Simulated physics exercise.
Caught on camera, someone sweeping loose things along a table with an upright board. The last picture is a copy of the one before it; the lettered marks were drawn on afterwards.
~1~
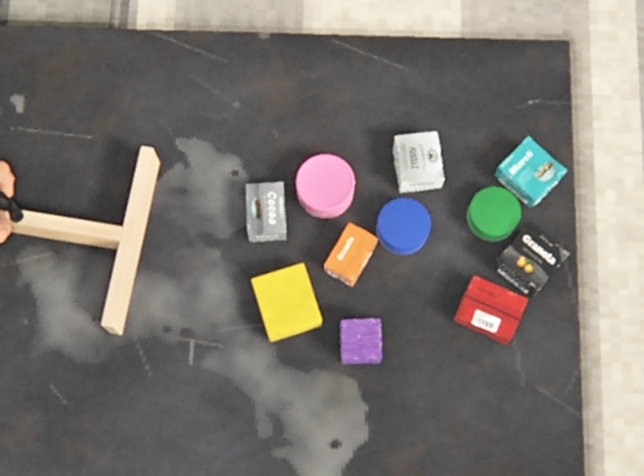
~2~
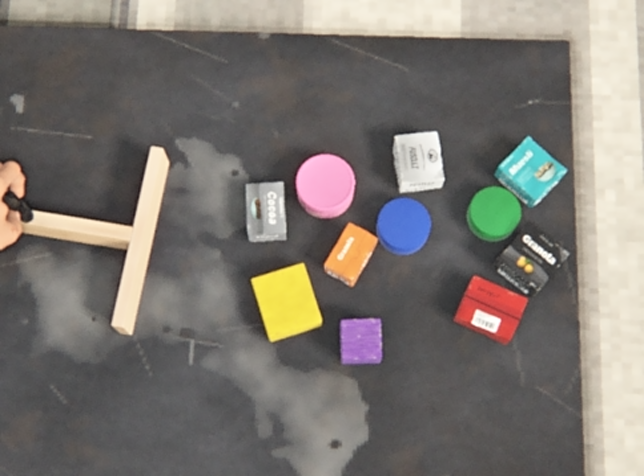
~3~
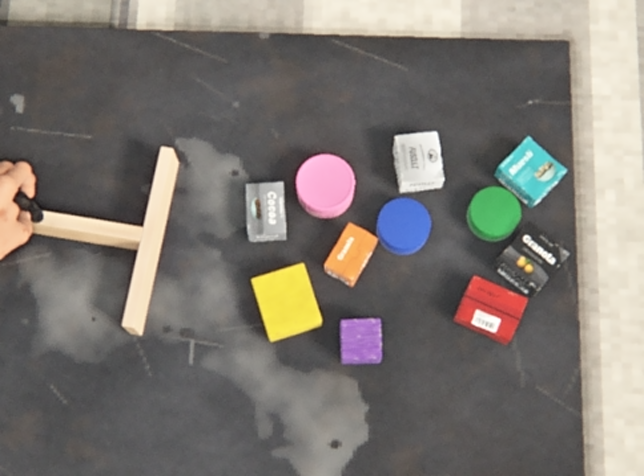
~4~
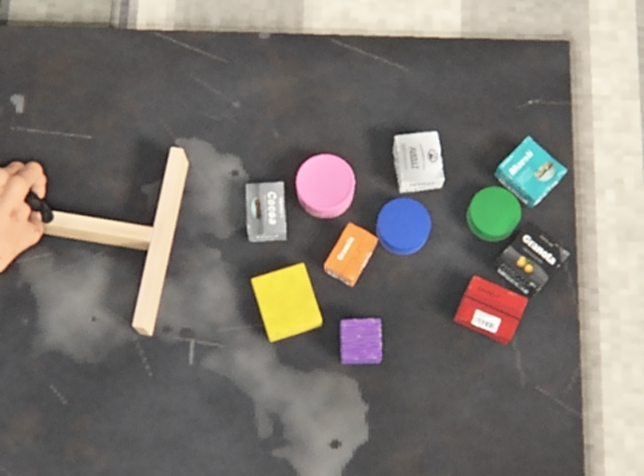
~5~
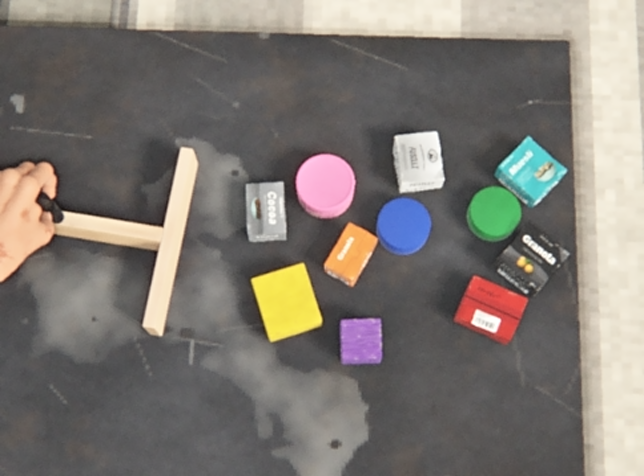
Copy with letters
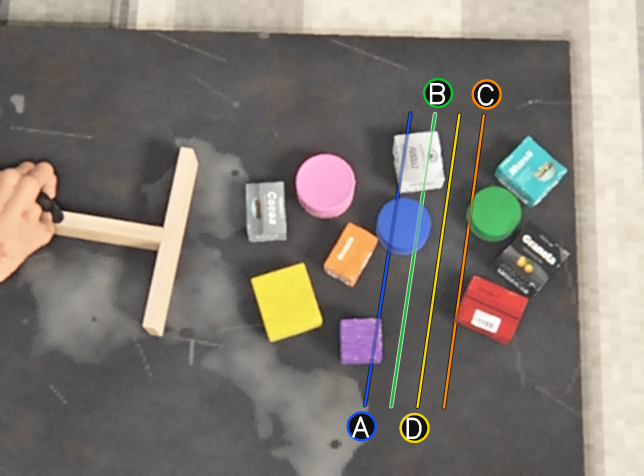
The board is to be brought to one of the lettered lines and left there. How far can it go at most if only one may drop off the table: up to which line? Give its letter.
Stop at C.
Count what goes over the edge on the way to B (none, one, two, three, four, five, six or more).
By then, none.
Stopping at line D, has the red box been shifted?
By then, yes.
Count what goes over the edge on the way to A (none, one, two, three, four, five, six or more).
In all, none.
On the marked copy, A at (389, 254); B at (414, 255); C at (465, 256); D at (439, 255).
With C. Early on, board (275, 238); yellow block (304, 312); pink tub (358, 183).
Further on, board (383, 242); green pot (510, 214); white packet (474, 146).
At the end, board (464, 244); green pot over the edge; turquoise box (560, 161); one fallen.
As for the rest, A is within the limit but short; B is within the limit but short; D is within the limit but short.
